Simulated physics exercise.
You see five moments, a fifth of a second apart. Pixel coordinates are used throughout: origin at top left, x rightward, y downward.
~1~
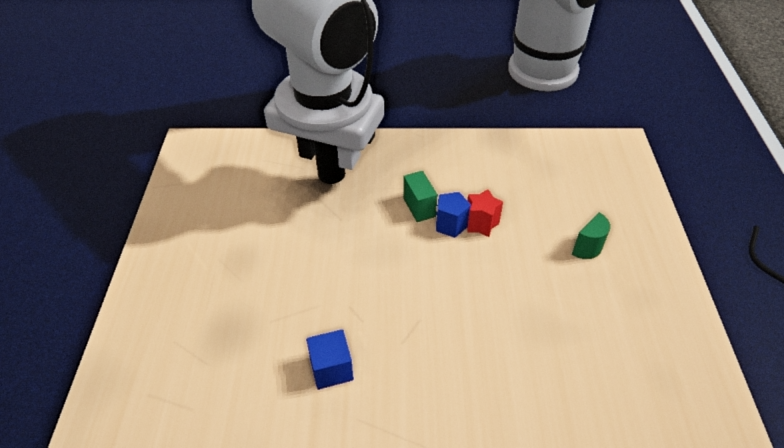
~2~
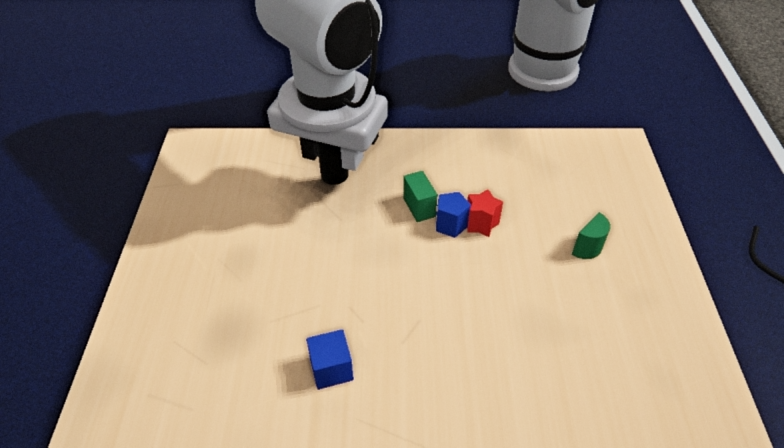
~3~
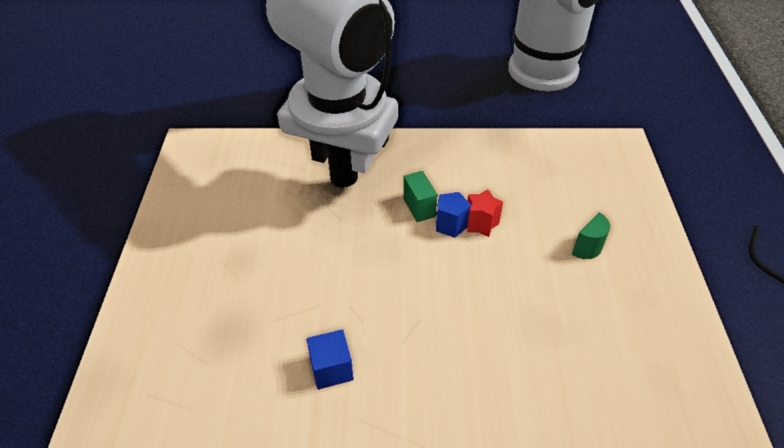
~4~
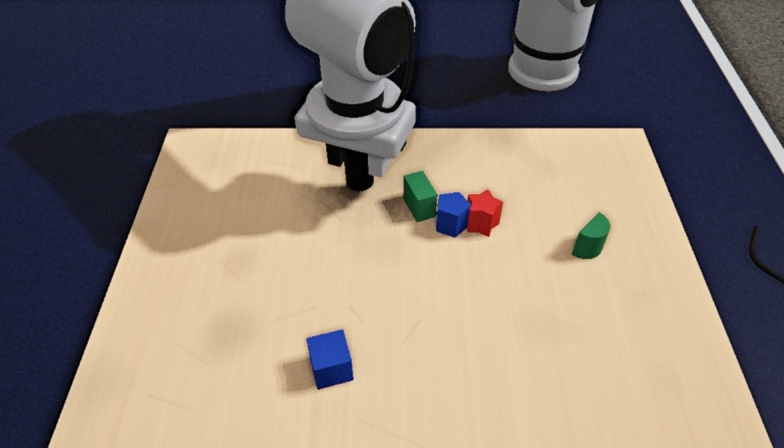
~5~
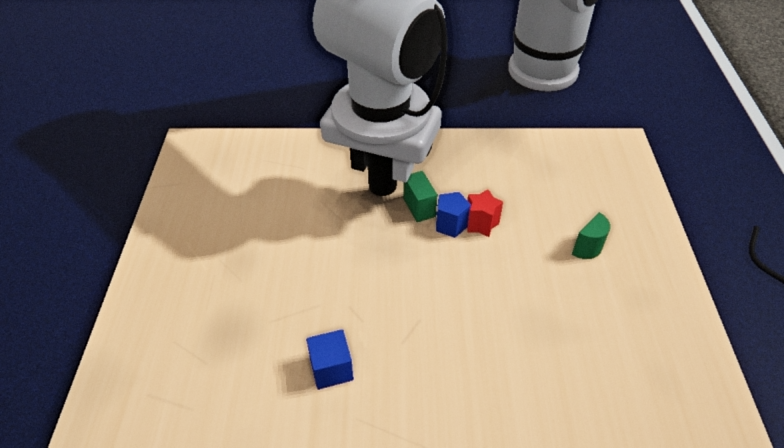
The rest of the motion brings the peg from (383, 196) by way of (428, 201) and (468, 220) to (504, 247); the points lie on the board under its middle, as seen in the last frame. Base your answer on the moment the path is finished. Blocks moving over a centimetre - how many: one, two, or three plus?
The answer is three or more blocks.
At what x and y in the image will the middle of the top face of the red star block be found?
I'd place it at (538, 227), taking the centre of its top.
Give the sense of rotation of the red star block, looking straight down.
Watching from overhead, you'd notice the red star block rotating counter-clockwise.
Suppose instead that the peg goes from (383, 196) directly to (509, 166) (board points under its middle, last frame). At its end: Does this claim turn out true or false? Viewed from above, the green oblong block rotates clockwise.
Verdict: True.
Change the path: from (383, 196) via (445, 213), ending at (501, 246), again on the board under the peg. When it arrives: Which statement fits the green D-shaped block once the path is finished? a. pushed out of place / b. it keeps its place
It's b.
The first path, step by step. One third of the way, peg at (429, 192); green oblong block at (446, 194), turned 90° clockwise; blue pentagon at (458, 211); red star block at (488, 203), turned 15° anticlockwise.
Two thirds of the way, peg at (470, 212); green oblong block at (473, 219), turned 110° clockwise; blue pentagon at (476, 239); red star block at (508, 215), turned 75° anticlockwise.
At the end, peg at (506, 238); green oblong block at (491, 240), turned 150° clockwise; blue pentagon at (477, 258), turned 50° clockwise; red star block at (538, 227), turned 135° anticlockwise.
